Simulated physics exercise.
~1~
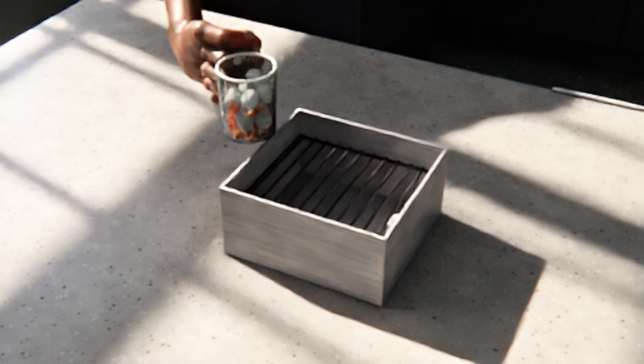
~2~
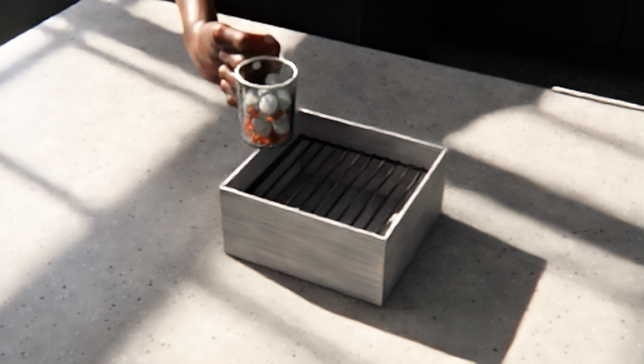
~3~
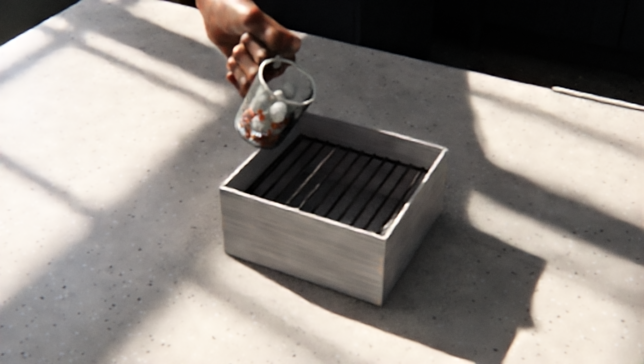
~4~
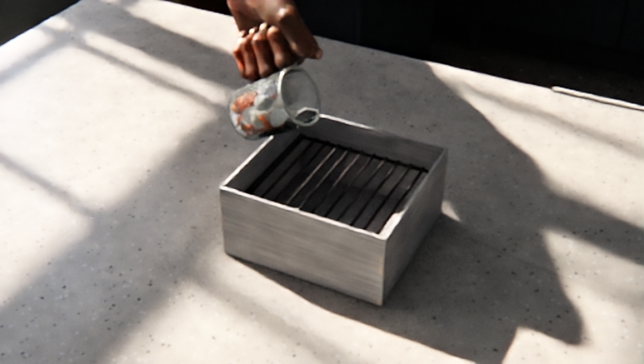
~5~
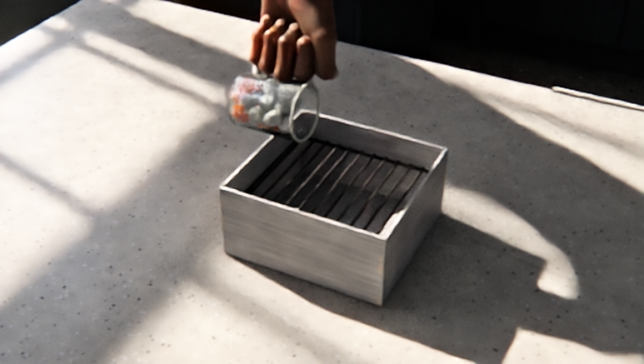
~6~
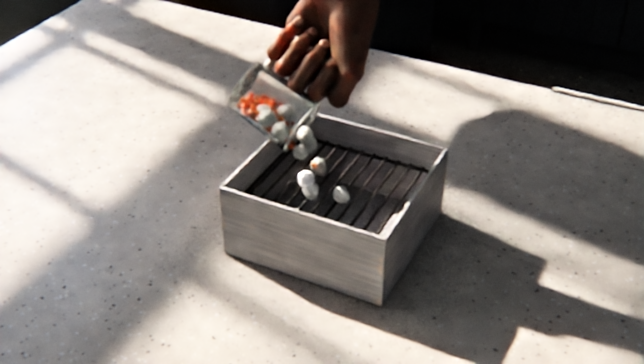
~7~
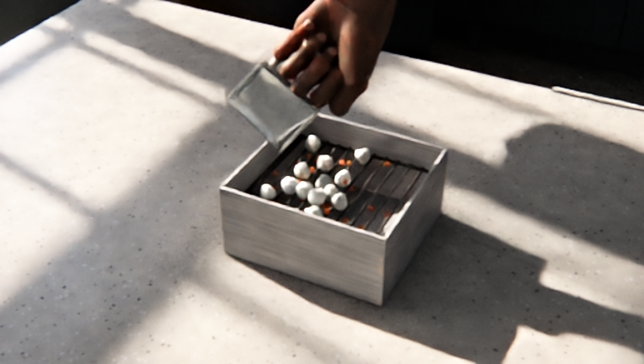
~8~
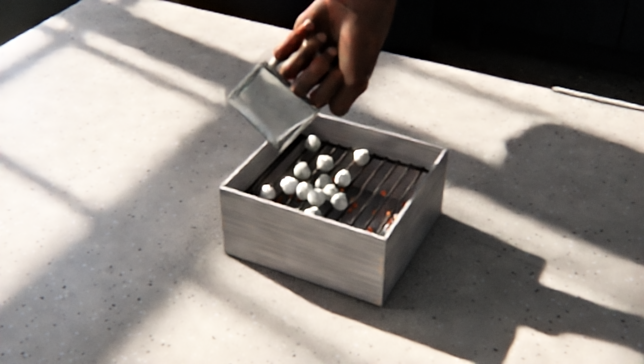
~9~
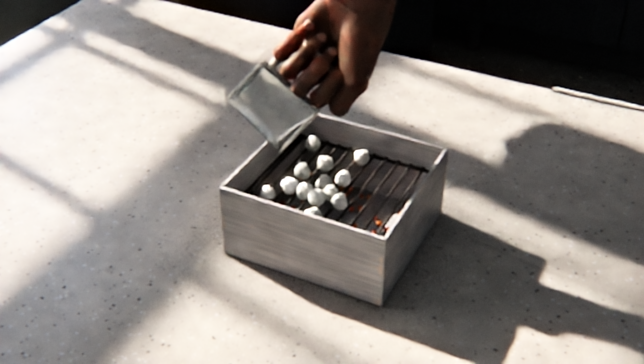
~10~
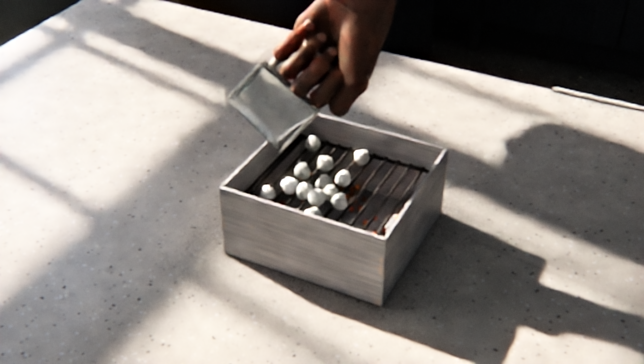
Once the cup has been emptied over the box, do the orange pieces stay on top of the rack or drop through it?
The orange pieces drop through the gaps between the bars, while the larger white ones stay on top.
